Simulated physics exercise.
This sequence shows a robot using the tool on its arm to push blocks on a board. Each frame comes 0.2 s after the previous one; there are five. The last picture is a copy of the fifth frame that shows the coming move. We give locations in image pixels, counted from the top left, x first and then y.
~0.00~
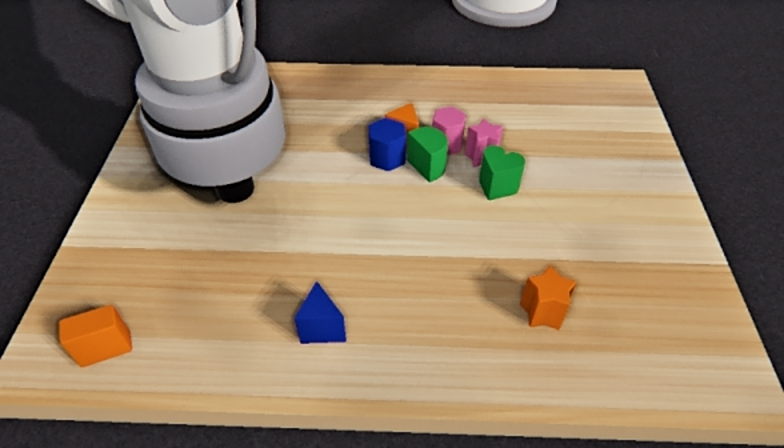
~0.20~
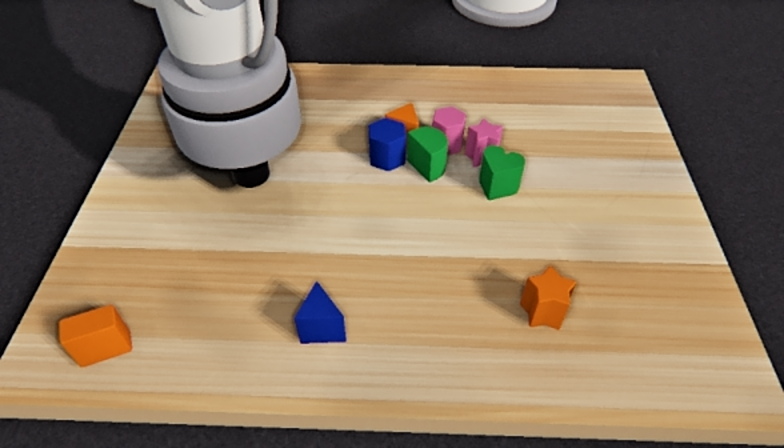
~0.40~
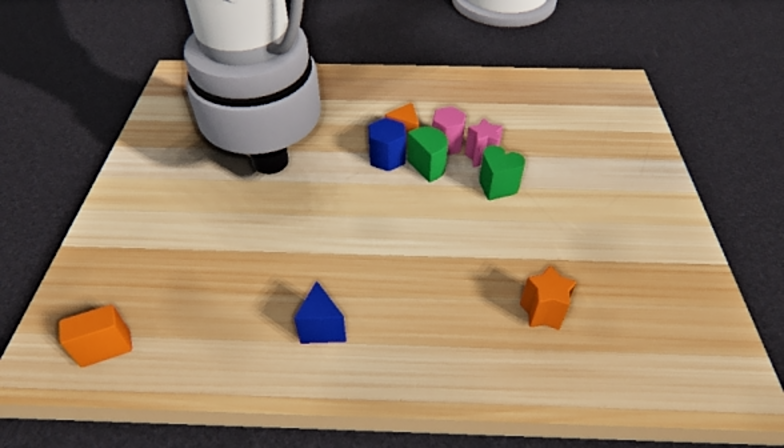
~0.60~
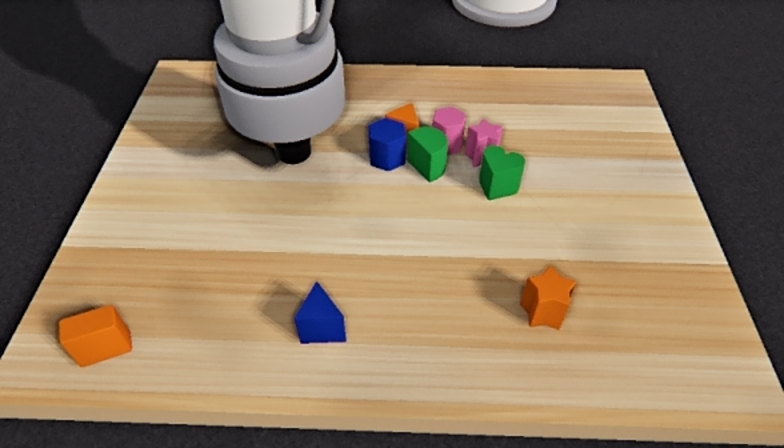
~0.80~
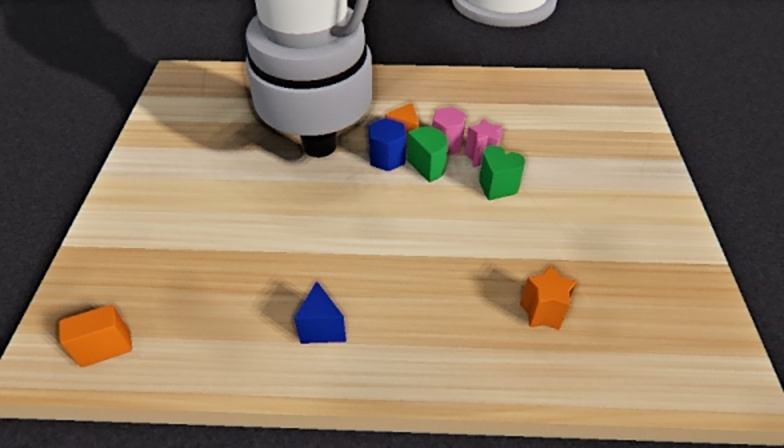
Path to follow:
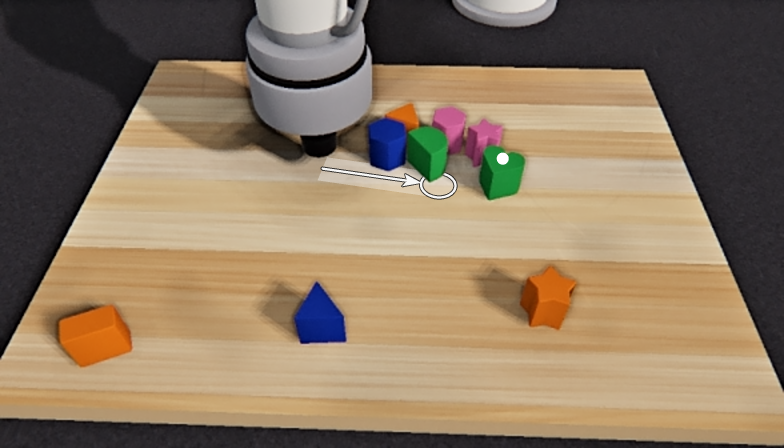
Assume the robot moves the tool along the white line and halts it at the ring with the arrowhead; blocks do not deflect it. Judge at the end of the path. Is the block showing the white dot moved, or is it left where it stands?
The result: It stays put.
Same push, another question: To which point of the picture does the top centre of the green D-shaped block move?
Its top centre lands on (454, 136).
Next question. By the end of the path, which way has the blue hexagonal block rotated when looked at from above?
Answer: Against the clock.
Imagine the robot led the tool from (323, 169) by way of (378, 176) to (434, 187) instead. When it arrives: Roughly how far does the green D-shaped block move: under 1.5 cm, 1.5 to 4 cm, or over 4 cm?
It slides somewhere between 1.5 and 4 cm.
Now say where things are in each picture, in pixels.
In the first picture, lower end of the tool (236, 191), tops of blocks, blue hexagonal block (387, 130), green D-shaped block (430, 138), pink hexagonal block (450, 116), green heart block (503, 159).
In the second picture, tool (252, 176), blocks as before.
In the third picture, tool (271, 163), blocks as before.
In the fourth picture, tool (294, 154), blocks as before.
In the fifth picture, tool (320, 147), blue hexagonal block (387, 130), green D-shaped block (430, 138), pink hexagonal block (450, 116), green heart block (503, 159).
The drawn path runs from (323, 169) to (438, 185); the dot is on the green heart block.
The first path, step by step. One third of the way, tool (359, 153); nothing pushed yet.
Two thirds of the way, tool (399, 158); blue hexagonal block (408, 128), turned 60° anticlockwise; green D-shaped block (441, 135), turned 40° clockwise; pink hexagonal block (454, 115), turned 15° anticlockwise.
At the end, tool (440, 164); blue hexagonal block (409, 127), turned 65° anticlockwise; green D-shaped block (454, 136); pink hexagonal block (455, 113), turned 15° anticlockwise; green heart block not moved.
